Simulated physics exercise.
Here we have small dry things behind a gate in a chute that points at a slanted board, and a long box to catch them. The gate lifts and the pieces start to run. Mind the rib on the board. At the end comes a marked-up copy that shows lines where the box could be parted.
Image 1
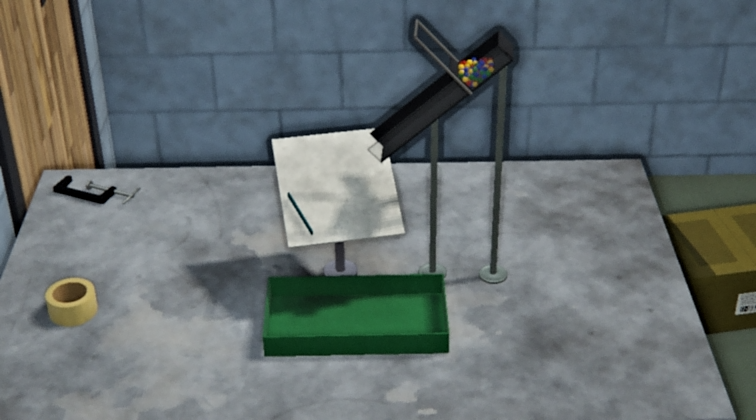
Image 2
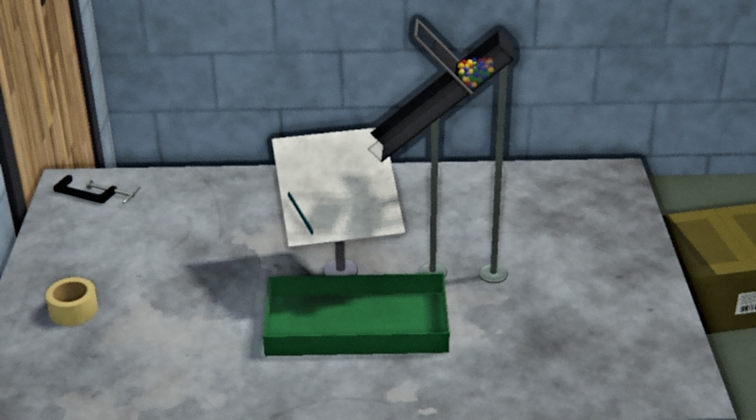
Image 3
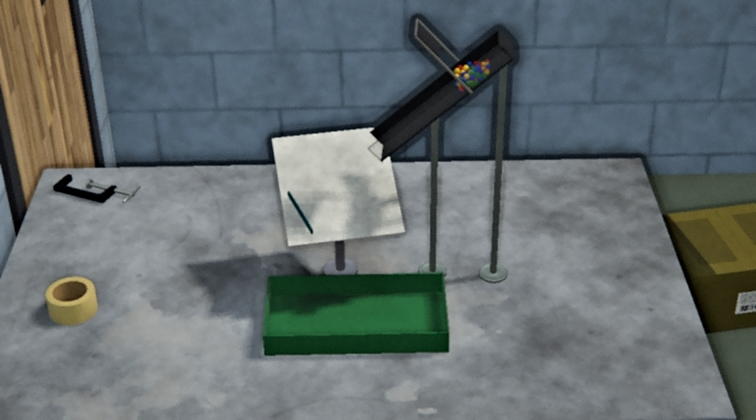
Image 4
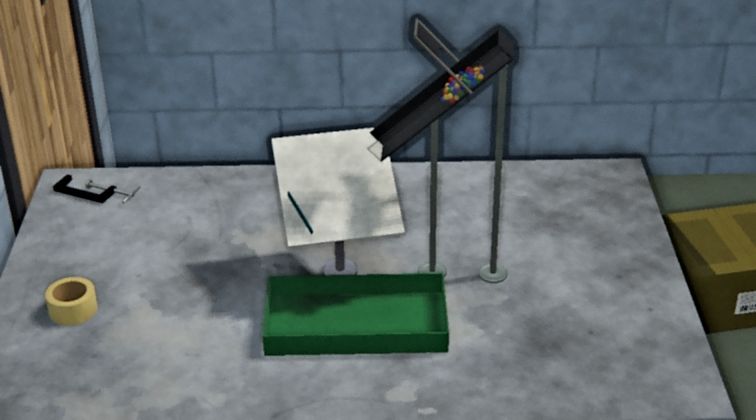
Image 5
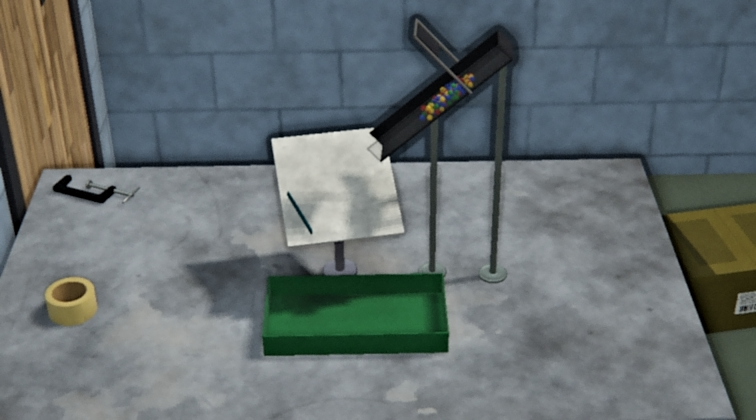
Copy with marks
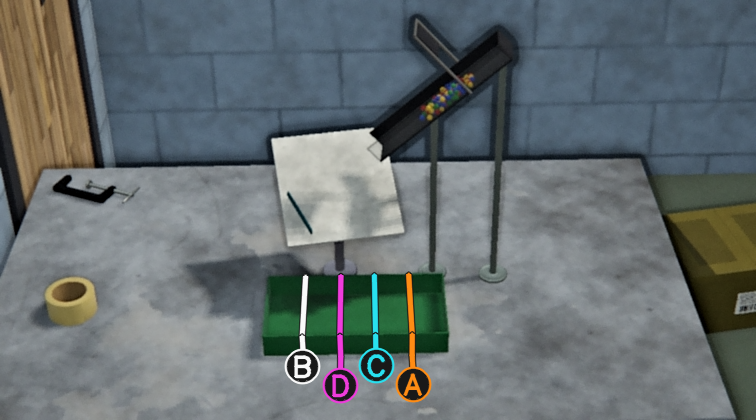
Colourful beads sit high in a dark chute, then slide down leftward past the gate.
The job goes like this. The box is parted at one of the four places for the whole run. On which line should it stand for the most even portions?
Line D.
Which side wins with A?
More lands on the left.
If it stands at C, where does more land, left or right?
More lands on the left.
On the marked copy, line A crosses the front rim at (412, 333); line B crosses the front rim at (302, 335); line C crosses the front rim at (375, 334); line D crosses the front rim at (339, 335).
For line A, of what is caught, almost all on the left of the divider, just a few on the right.
For line B, of what is caught, about a tenth on the left of the divider, almost all on the right.
For line C, of what is caught, the larger part on the left of the divider, about a tenth on the right.
For line D, of what is caught, roughly half on the left of the divider, roughly half on the right.
